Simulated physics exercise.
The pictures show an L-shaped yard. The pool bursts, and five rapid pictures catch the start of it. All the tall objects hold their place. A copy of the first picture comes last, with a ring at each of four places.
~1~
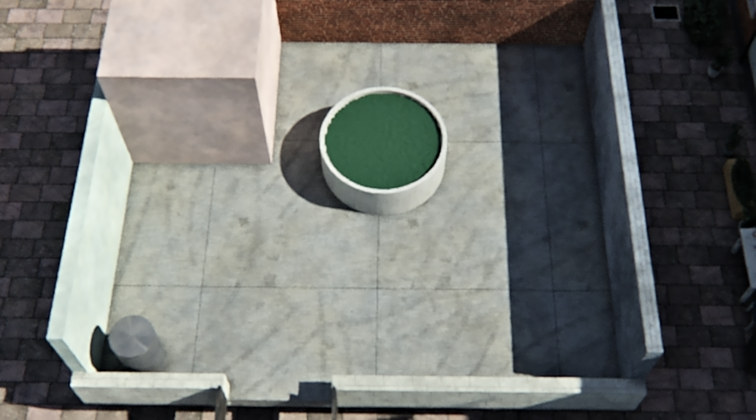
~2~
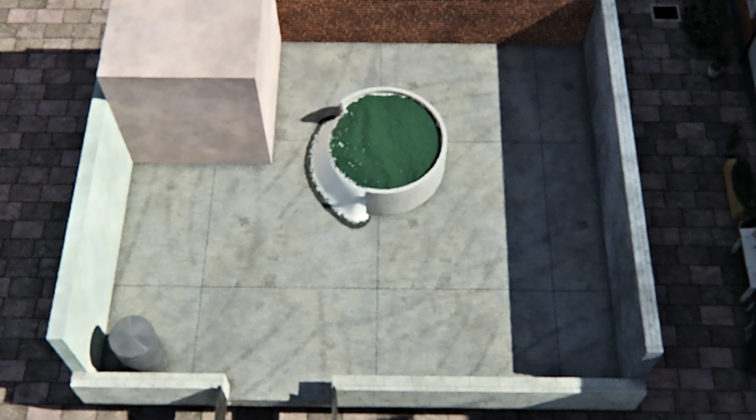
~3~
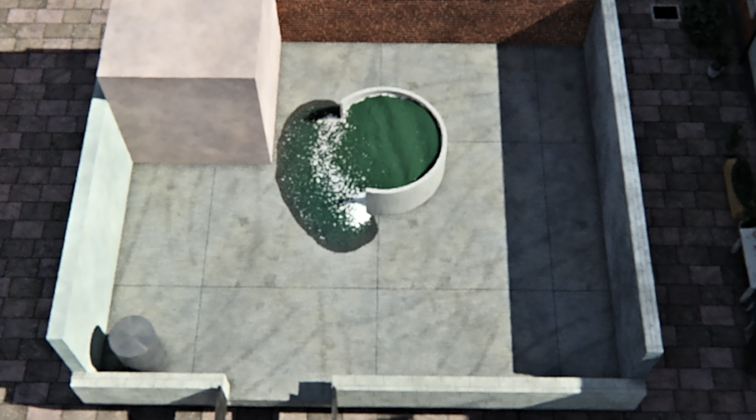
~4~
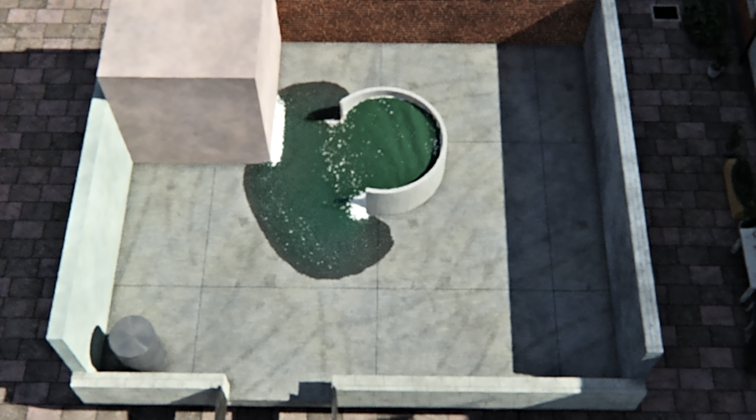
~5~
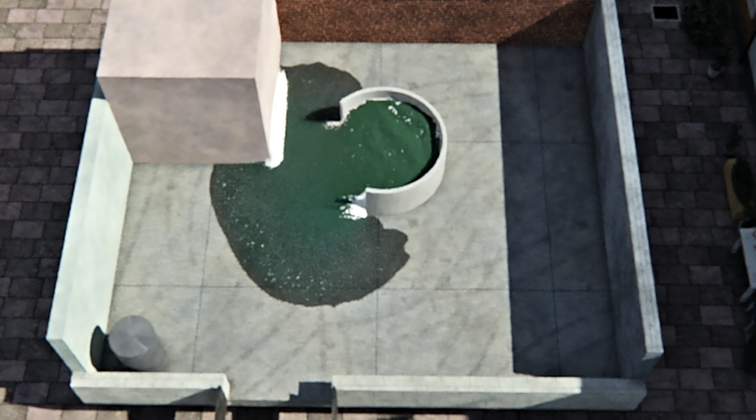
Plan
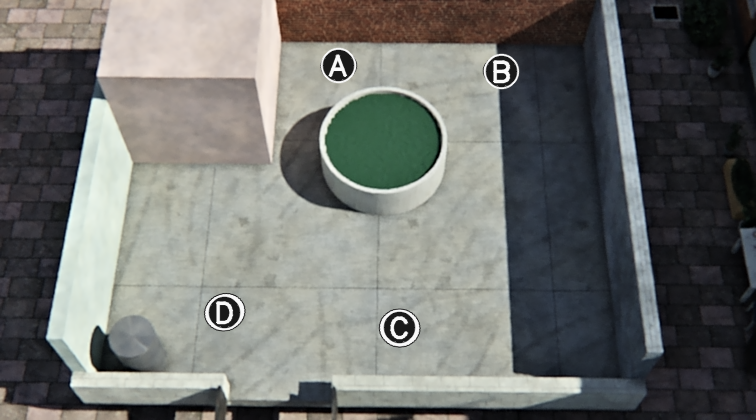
A walled concrete yard, bordered by dark paving, is seen from high above by a still camera. A round white pool of green water stands near the centre, with a pale block at upper left, a grey cylinder at lower left and a gap in the near wall. The pool's left side opens, and foaming water pours out, spreading left, around the block's corner and toward the near wall.
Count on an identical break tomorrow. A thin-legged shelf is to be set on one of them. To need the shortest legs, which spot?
Spot B does it best.
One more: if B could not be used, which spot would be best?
That is spot C.
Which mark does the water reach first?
That would be D.
On the marked copy, A at (338, 65); B at (501, 71); C at (399, 327); D at (224, 312).
Choosing A, the water peaks at about 24 % of the depth that stood in the pool.
Choosing B, the water peaks at about 6 % of the depth that stood in the pool.
Choosing C, the water peaks at about 11 % of the depth that stood in the pool.
Choosing D, the water peaks at about 29 % of the depth that stood in the pool.
